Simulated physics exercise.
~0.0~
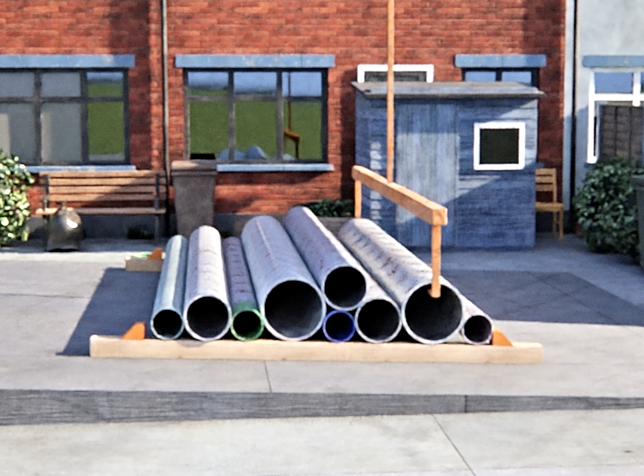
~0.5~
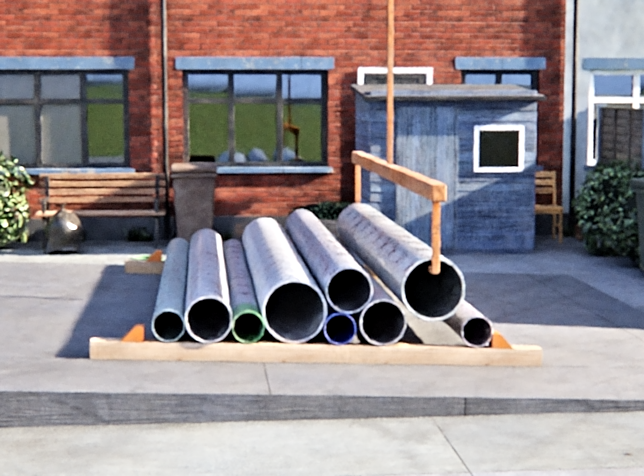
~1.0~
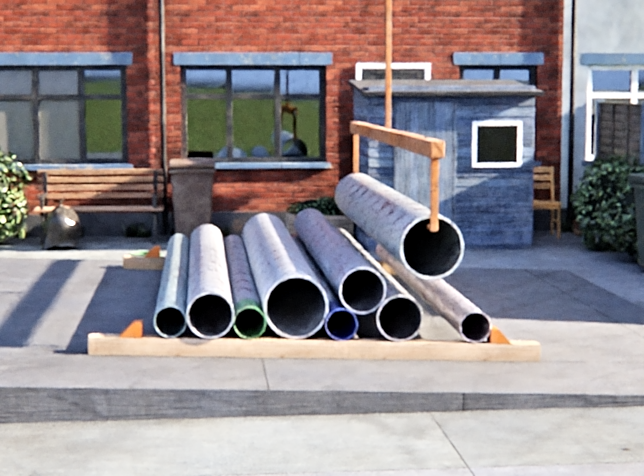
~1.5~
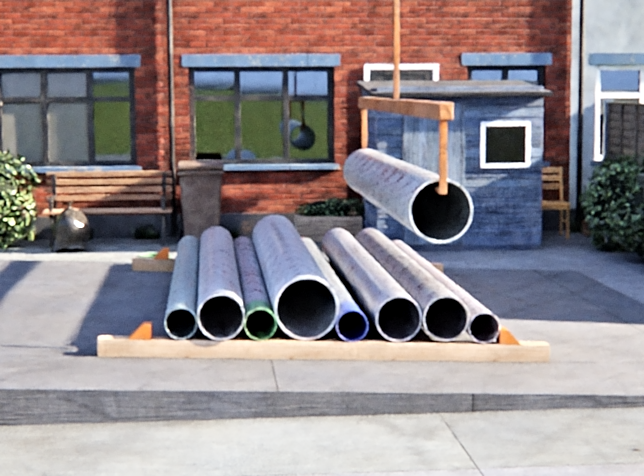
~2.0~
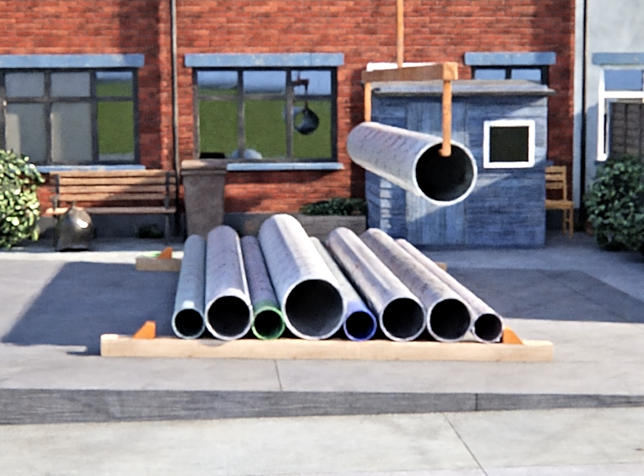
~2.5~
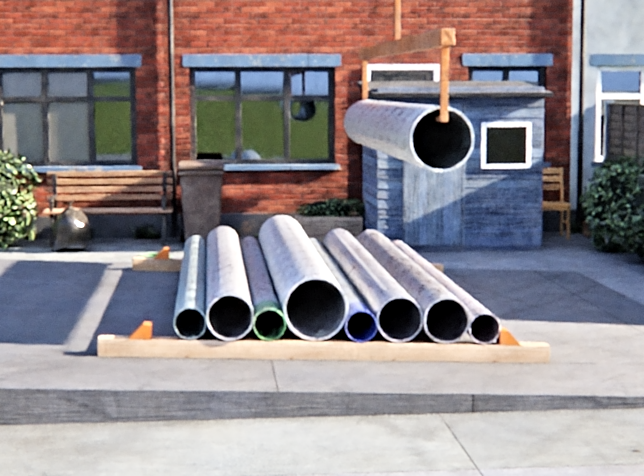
A wooden lifting beam raises a large pipe from the stack, and the remaining pipes settle rightward.
